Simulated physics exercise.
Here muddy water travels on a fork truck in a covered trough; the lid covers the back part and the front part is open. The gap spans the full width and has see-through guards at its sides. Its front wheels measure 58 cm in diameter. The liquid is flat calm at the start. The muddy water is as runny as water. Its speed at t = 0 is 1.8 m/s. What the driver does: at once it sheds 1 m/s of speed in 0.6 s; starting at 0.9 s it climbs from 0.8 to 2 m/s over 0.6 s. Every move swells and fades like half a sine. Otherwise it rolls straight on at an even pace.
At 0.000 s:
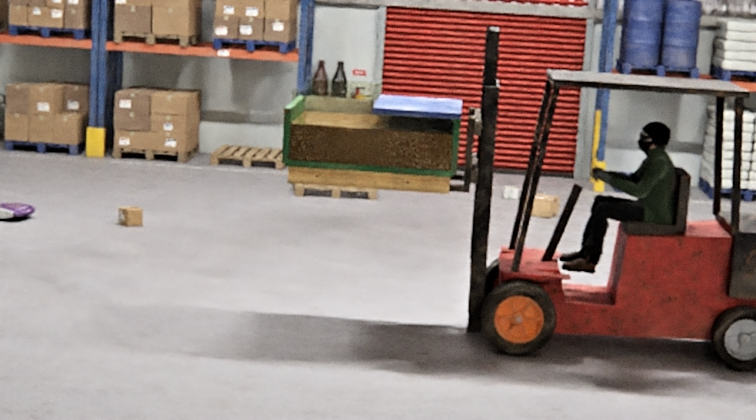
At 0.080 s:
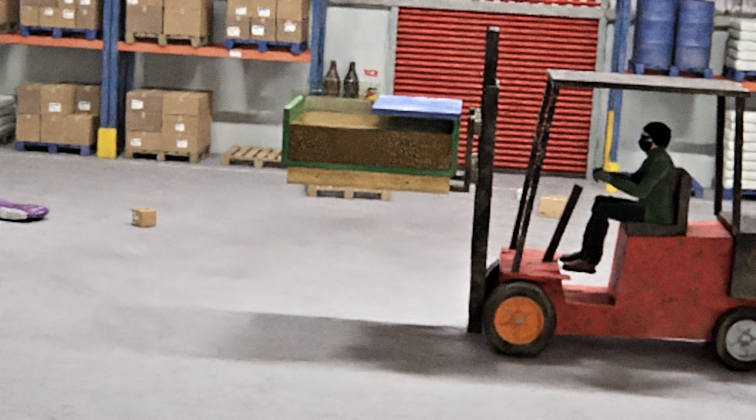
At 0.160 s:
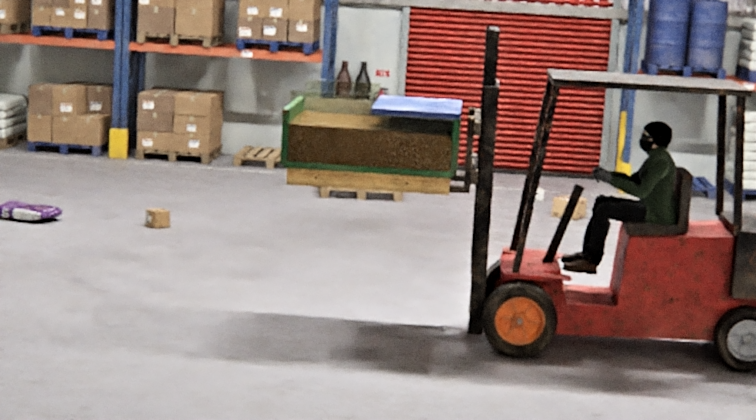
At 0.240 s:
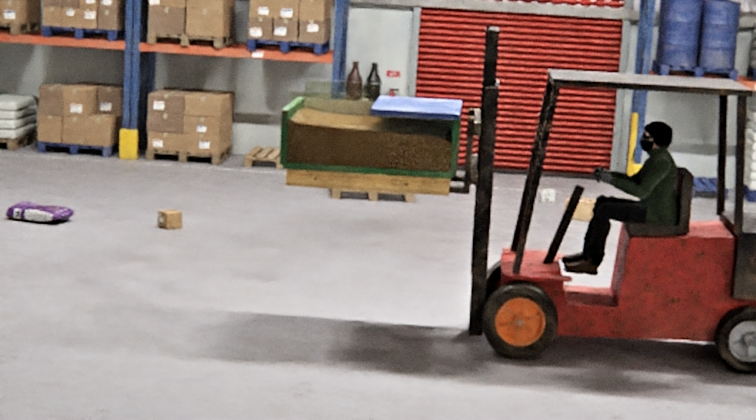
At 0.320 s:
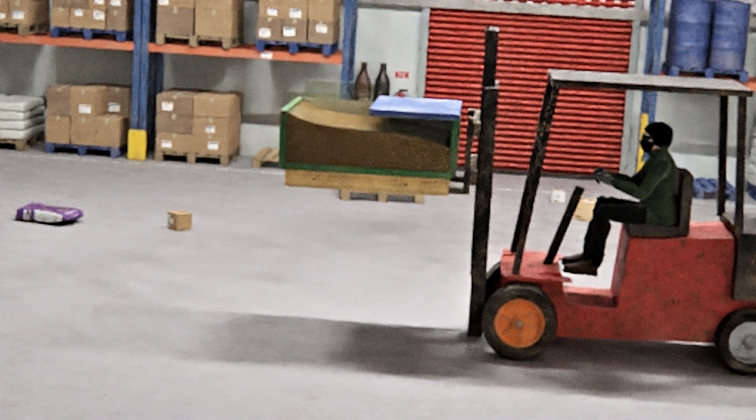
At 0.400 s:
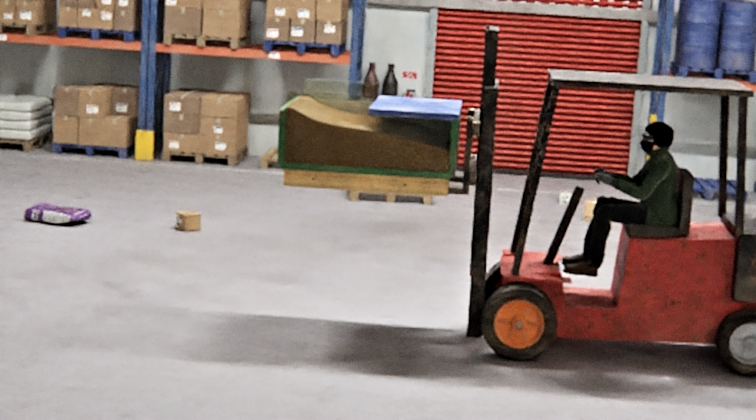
A driver moves a red forklift left while muddy water rises at the trough's left end.
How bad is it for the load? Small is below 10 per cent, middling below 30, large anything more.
It comes out small.
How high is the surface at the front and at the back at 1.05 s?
Front 30 cm, back 20 cm.
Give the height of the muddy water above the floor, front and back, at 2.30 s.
About 40 cm in front and 22 cm behind.
By 1.05 s the surface stands 21 cm at the back and 30 cm at the front; 2 per cent has gone, over the front.
By 1.70 s the surface stands 35 cm at the back and 35 cm at the front; 2 per cent has gone, over the front.
By 2.30 s the surface stands 21 cm at the back and 40 cm at the front; 3 per cent has gone, over the front.
By 4.39 s 4 per cent has gone, over the front, 13 of 350 litres.
